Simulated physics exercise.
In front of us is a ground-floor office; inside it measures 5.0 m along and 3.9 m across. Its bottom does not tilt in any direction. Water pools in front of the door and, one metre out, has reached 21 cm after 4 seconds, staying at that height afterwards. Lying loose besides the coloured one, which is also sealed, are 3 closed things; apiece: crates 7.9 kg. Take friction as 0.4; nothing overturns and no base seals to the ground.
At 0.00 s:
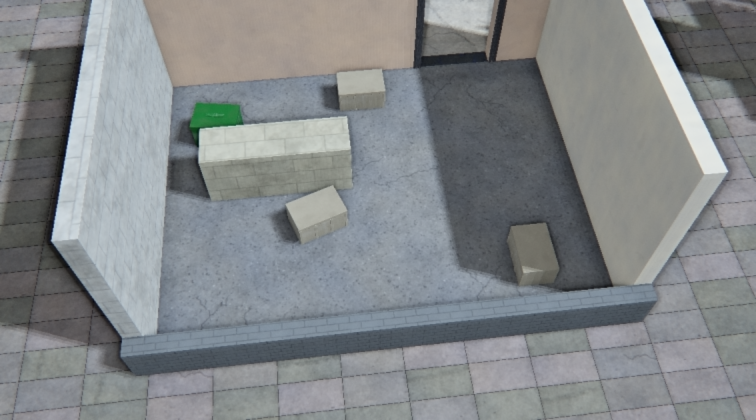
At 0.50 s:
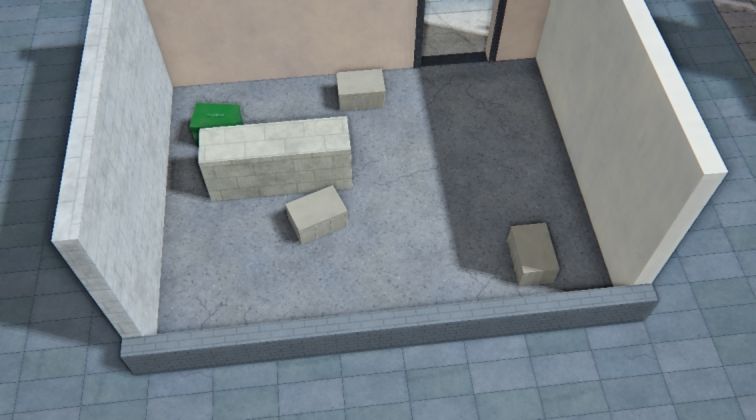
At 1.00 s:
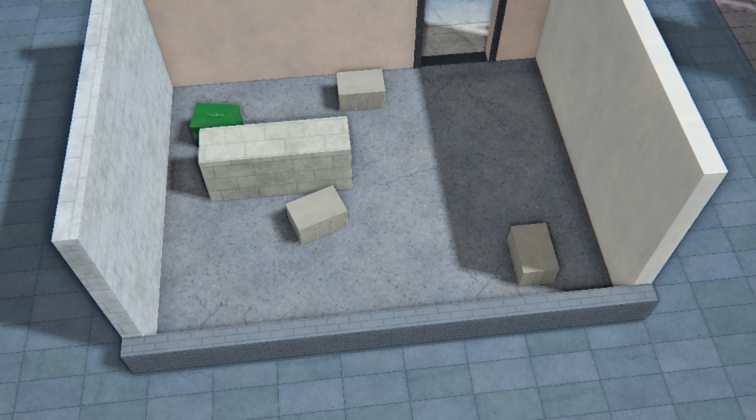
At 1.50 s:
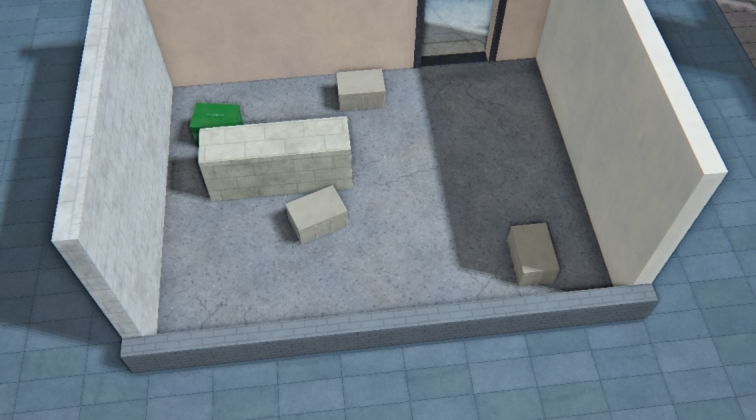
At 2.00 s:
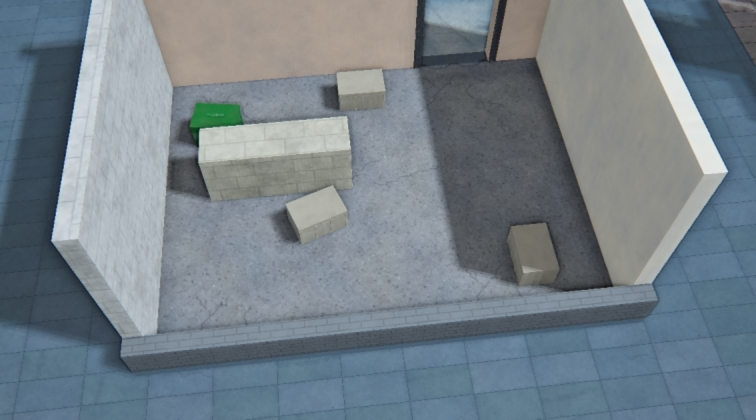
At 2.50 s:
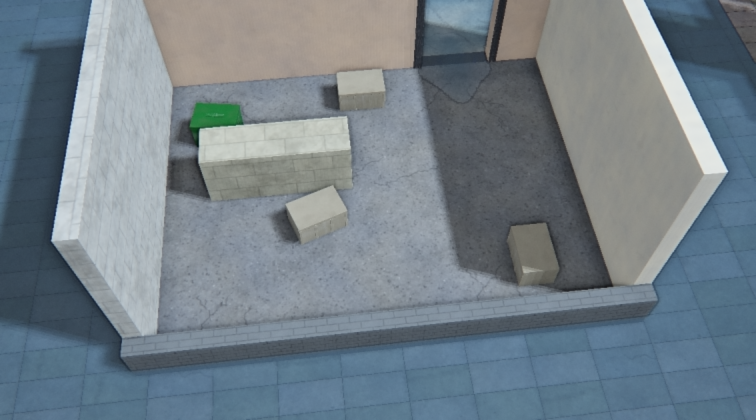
Bluish water spread over the paving outside a small open-topped room and deepened against the doorway, then a little seeped in across the floor, while the green chest and pale blocks stayed still.
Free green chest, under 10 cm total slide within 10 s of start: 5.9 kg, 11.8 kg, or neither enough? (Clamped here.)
Short answer: The lighter one.
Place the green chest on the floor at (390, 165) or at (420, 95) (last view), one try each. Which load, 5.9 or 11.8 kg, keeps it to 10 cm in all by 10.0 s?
First try, both options fail; second try, both options fail.
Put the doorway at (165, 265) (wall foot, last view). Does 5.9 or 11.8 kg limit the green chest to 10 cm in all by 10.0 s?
Moved there, the light choice works.
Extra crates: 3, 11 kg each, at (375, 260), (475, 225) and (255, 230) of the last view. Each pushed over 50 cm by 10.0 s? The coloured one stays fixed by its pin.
In turn: More, over, under.
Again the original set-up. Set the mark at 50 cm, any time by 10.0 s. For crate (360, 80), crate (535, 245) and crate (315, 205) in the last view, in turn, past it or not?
In order, the three come out beneath, above and beneath.
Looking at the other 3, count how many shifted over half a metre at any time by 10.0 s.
I make it 1.
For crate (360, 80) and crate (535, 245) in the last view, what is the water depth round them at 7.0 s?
Around 1 cm and 10 cm.
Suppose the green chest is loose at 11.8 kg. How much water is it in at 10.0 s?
Close to 1 cm deep.
After 3.5 s the green chest would be 0 cm from its start with 5.9 kg and 0 cm from its start with 11.8 kg; 0 cm of water round it then.
After 4.5 s the green chest would be 0 cm from its start with 5.9 kg and 0 cm from its start with 11.8 kg; 0 cm of water round it then.
After 7.0 s the green chest would be 0 cm from its start with 5.9 kg and 0 cm from its start with 11.8 kg; 0 cm of water round it then.
After 10.0 s the green chest would be 0 cm from its start with 5.9 kg and 0 cm from its start with 11.8 kg; 1 cm of water round it then.
